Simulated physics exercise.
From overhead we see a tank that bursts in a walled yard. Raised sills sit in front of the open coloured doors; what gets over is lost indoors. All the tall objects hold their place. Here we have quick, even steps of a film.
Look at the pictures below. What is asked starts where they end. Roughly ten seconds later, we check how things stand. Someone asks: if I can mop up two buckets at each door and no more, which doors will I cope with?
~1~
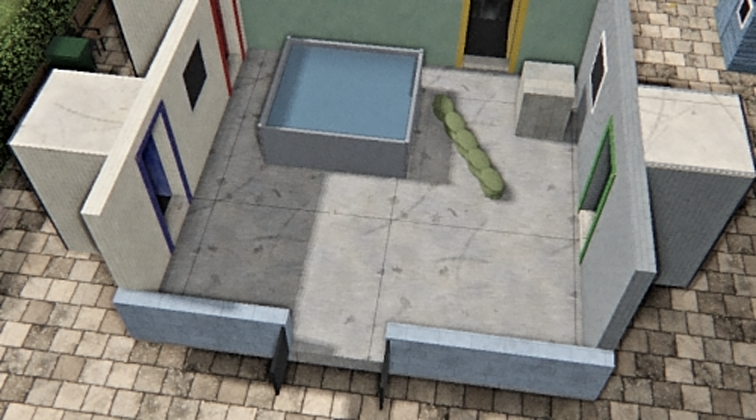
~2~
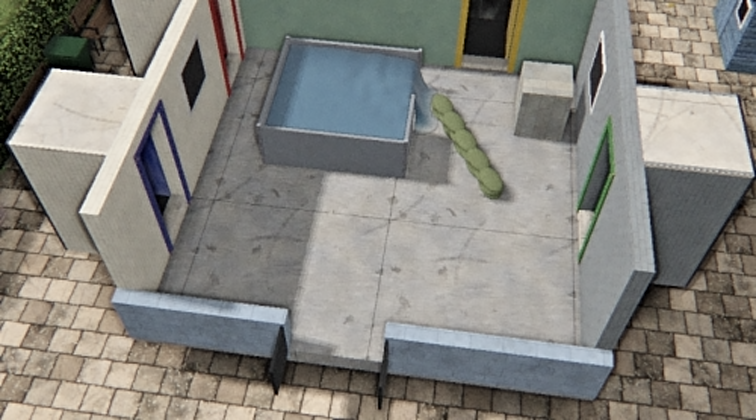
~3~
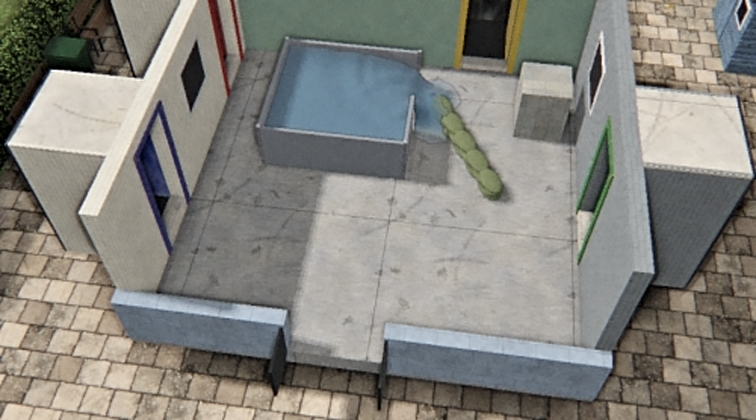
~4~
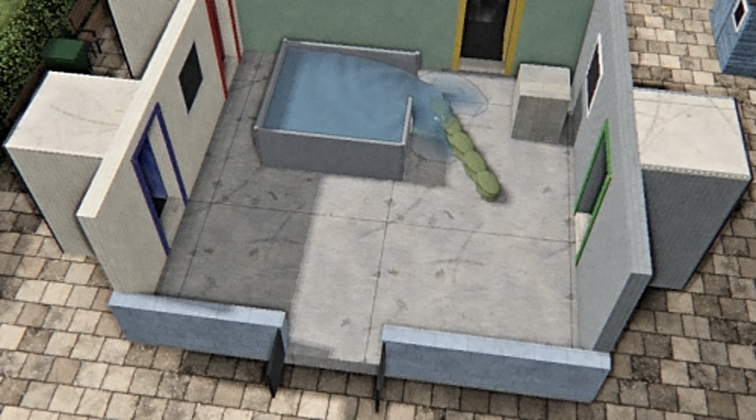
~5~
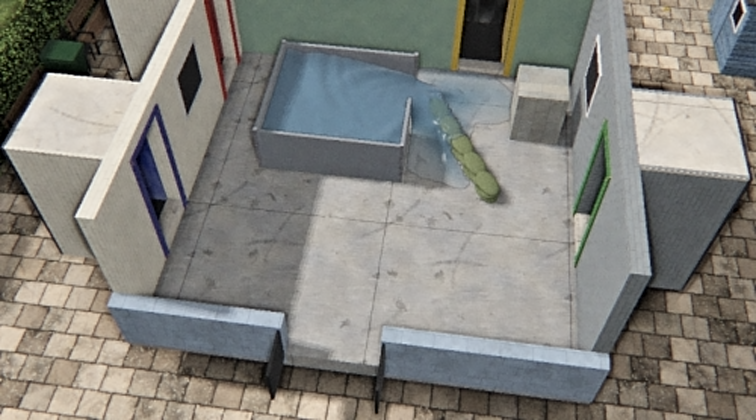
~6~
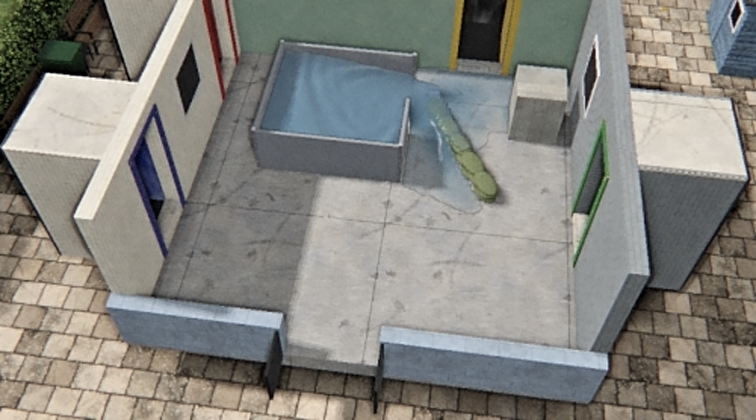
At the end, the blue door does not exceed two buckets; the red door does not exceed two buckets; the yellow door exceeds two buckets; the green door does not exceed two buckets.
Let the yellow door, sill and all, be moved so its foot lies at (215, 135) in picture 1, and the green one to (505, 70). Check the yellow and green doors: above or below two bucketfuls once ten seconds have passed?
Note: Yellow door does not reach the limit, green door beats the limit.
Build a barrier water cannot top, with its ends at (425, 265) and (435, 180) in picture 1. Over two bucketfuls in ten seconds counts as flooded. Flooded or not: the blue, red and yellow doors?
One by one: The blue door is under, the red door lets less in, the yellow door lets more in.
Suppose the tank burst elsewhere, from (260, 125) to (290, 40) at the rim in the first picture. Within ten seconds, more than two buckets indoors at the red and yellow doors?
In that case the red one breaks the limit and the yellow one stays within bounds.
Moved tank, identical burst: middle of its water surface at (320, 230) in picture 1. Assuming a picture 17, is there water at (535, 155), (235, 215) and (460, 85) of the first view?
Going through them in turn: Waterlogged, still bare and still bare.
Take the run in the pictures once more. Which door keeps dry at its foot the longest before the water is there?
It's the door marked blue.
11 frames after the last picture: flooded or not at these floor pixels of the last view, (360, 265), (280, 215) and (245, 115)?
As listed, the points end up soaked, high and dry and high and dry.
A moment on, water covers 30 % of the floor; the blue door not reached, the red door not reached, the yellow door over two buckets in, the green door not reached.
Next, water covers 50 % of the floor; the blue door not reached, the red door not reached, the yellow door far over two buckets in, the green door wet at the sill, nothing in.
Then, water covers 60 % of the floor; the blue door not reached, the red door not reached, the yellow door far over two buckets in, the green door wet at the sill, nothing in.
Later, water covers 75 % of the floor; the blue door not reached, the red door wet at the sill, nothing in, the yellow door far over two buckets in, the green door wet at the sill, nothing in.
In the end, water covers 95 % of the floor; the blue door wet at the sill, nothing in, the red door wet at the sill, nothing in, the yellow door far over two buckets in, the green door under two buckets in.
